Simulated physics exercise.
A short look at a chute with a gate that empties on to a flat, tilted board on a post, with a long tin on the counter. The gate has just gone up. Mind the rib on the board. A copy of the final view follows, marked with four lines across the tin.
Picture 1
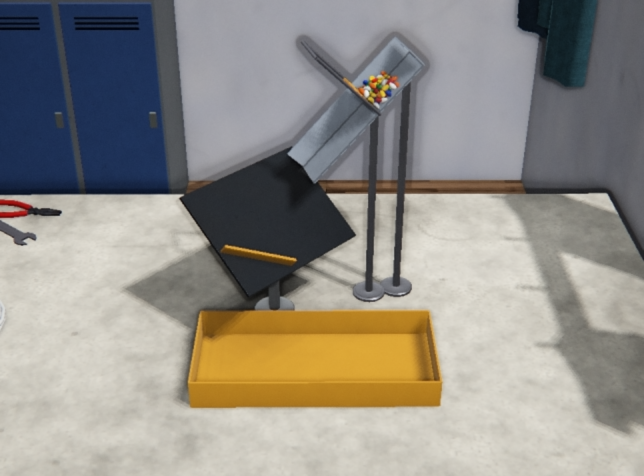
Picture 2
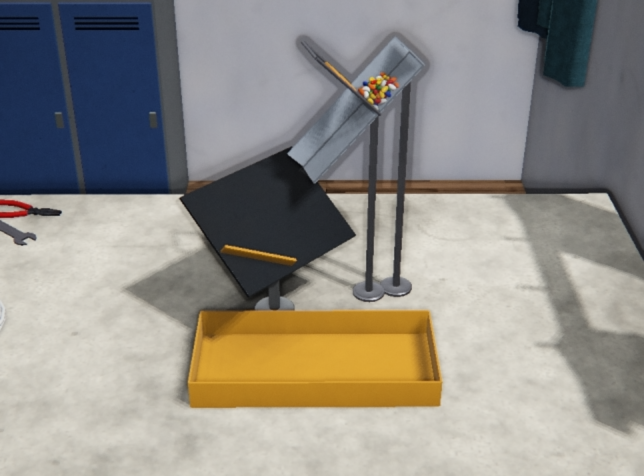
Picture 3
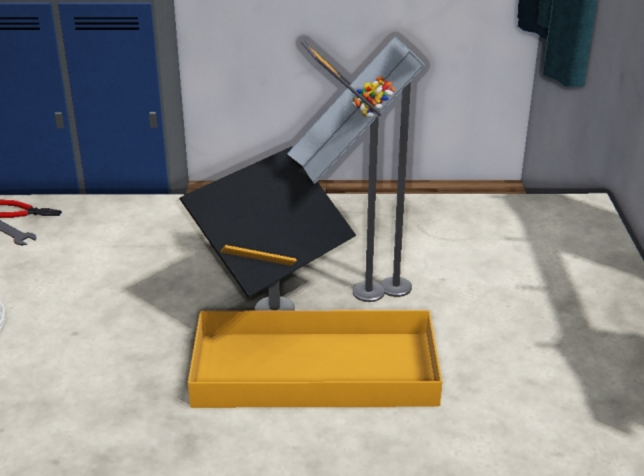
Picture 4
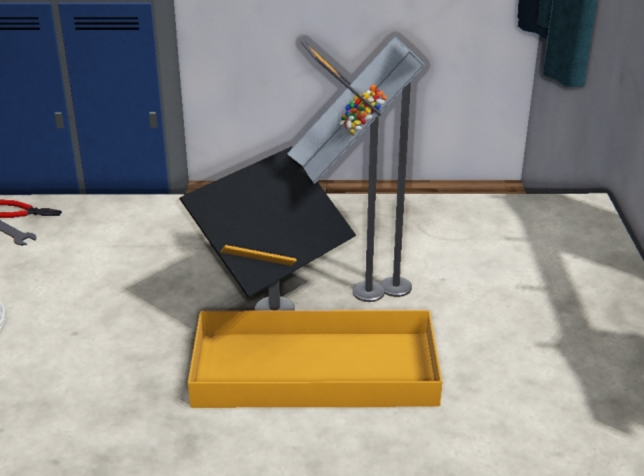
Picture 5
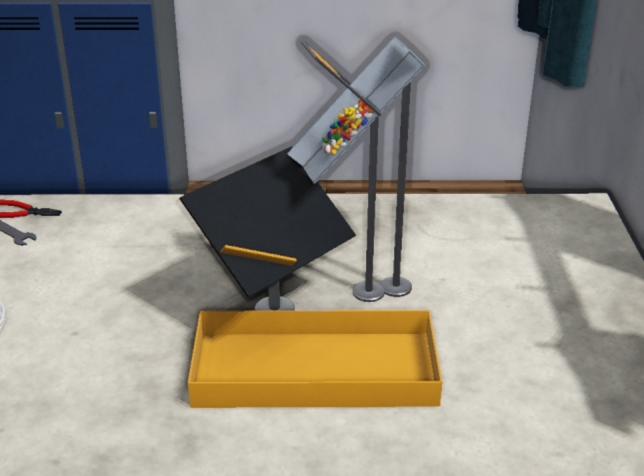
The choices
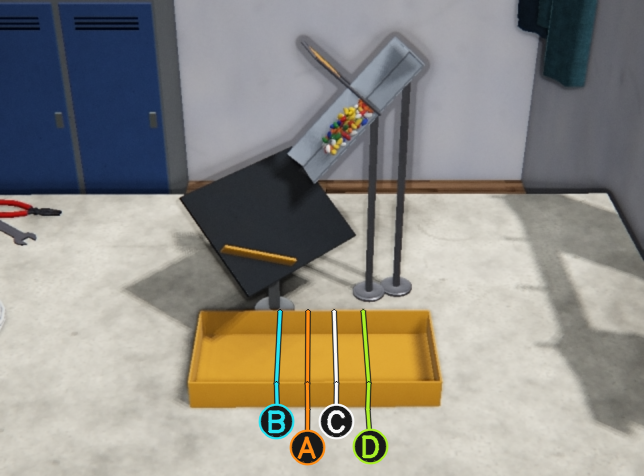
The video shows multicoloured jelly beans bunched near the top of a sloping grey chute, then sliding down and left along it in a lengthening cluster, above a tilted black board with an orange rib and an empty yellow-orange tin.
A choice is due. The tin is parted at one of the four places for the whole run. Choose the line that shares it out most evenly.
Take C.
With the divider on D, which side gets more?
The left side.
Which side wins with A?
The right side.
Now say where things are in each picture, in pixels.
The first picture shows load behind the gate at (375, 91), jelly beans; lip of the chute at (308, 174), sloping fairly steeply.
The second picture shows middle of the board at (272, 217), tilted fairly steeply; middle of its low edge at (306, 264); of its high edge at (239, 170).
The third picture shows front corners of the tin at (189, 383) and (442, 382), empty; front of the load at (356, 104).
The fourth picture shows middle of the load at (361, 106); its front at (344, 123), about a third of the way to the lip; rib from (225, 246) to (296, 260).
The fifth picture shows middle of the load at (347, 123); its front at (327, 150), about two thirds of the way to the lip.
On the marked copy, line A crosses the front rim at (307, 382); line B crosses the front rim at (276, 382); line C crosses the front rim at (336, 382); line D crosses the front rim at (368, 382).
With A, of what is caught, a small part on the left of the divider, nearly all on the right.
With B, of what is caught, a stray few on the left of the divider, nearly all on the right.
With C, of what is caught, about two thirds on the left of the divider, about a third on the right.
With D, of what is caught, all on the left of the divider, none on the right.
